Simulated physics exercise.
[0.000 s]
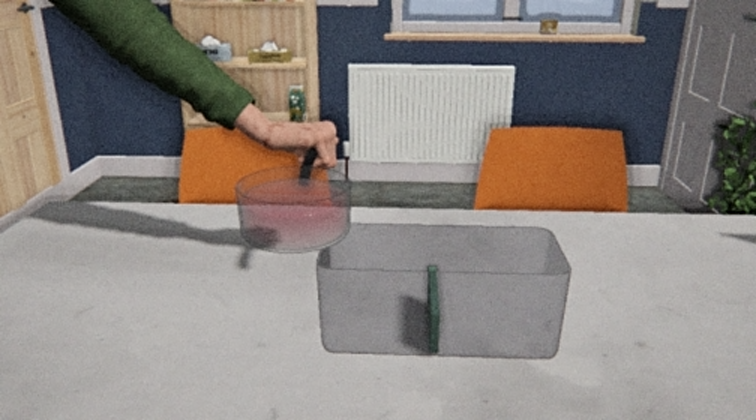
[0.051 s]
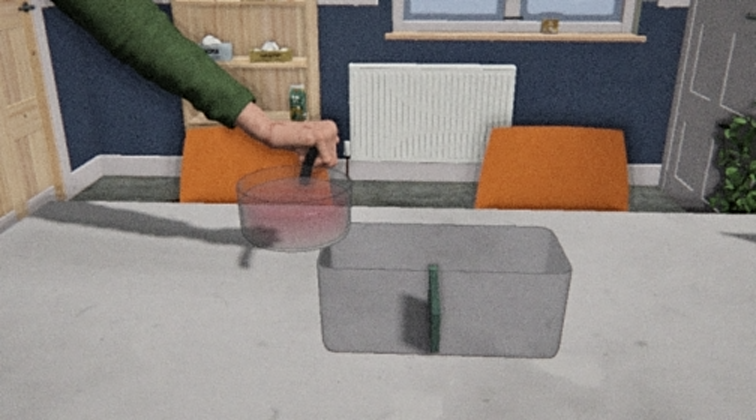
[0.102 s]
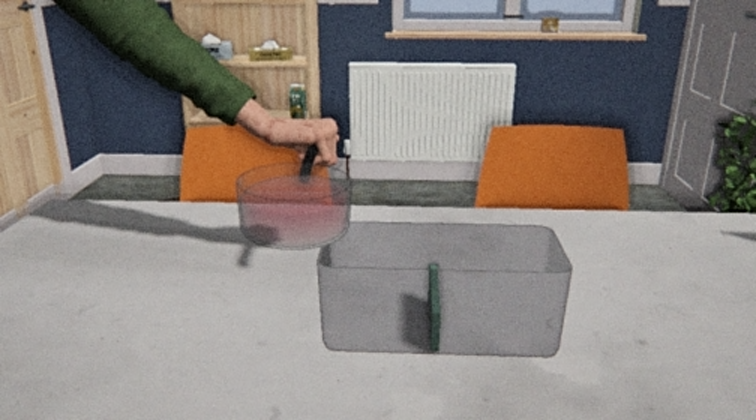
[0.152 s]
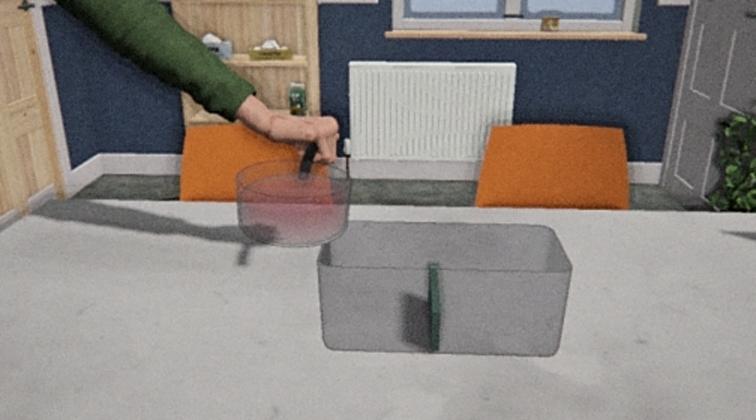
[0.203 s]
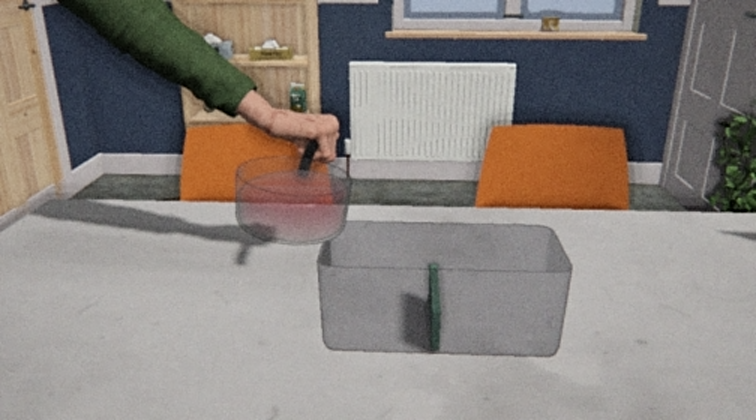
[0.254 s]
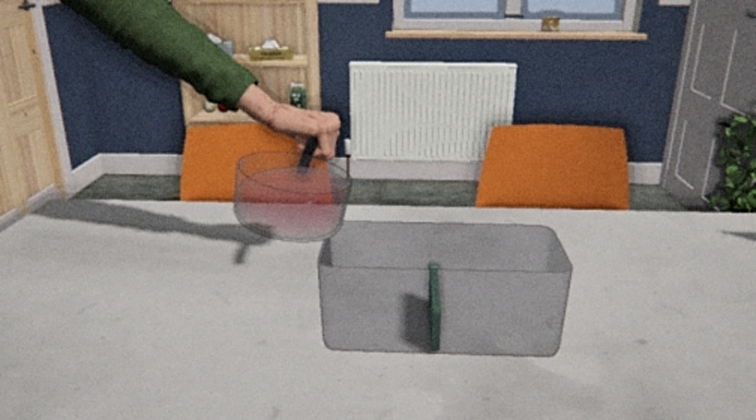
A hand in a green sleeve reaches in from the upper left, holding a clear saucepan of pinkish-red liquid above a pale table, seen from the front and slightly above in a room with dark blue walls. An empty, see-through grey oblong basin with a dark green upright strip sits to the right, before orange chairs and a white radiator. The hand slowly leans the saucepan slightly rightward while the view stays still.
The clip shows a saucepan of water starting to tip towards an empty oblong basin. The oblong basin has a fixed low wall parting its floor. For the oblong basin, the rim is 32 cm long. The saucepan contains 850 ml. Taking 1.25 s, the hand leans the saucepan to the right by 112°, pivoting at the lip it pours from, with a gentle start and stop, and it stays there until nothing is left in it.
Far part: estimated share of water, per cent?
27 per cent.
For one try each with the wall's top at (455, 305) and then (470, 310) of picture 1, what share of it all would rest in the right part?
The first try gives 10 percent and the second 20 percent.
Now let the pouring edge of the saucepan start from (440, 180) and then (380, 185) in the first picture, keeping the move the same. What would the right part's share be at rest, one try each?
Roughly 95 per cent the first time and 85 per cent the second.
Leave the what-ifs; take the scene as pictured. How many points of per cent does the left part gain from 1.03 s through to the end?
That amounts to roughly 16 per cent of the whole.
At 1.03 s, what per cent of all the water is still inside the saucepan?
7 %.
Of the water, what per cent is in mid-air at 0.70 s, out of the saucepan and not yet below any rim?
Some 32 per cent, I reckon.
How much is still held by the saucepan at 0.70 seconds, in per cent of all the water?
Close to 56 percent of the liquid remains at that time.
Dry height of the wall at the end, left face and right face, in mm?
Left: Roughly 30 mm; right: Roughly 50 mm.
Then, 0.70 s in, the tilt is 67° and 56 per cent is still to pour, 12 is left of the wall and 0 right of it.
Then, 1.03 s in, the tilt is 104° and 7 per cent is still to pour, 56 is left of the wall and 27 right of it.
Then, 1.38 s in, the tilt is 112° and 0 per cent is still to pour, 72 is left of the wall and 27 right of it.
Then, 1.75 s in, the tilt is 112° and 0 per cent is still to pour, 72 is left of the wall and 27 right of it.
Finally, 72 per cent lies left of the wall, 27 right of it and 1 outside.
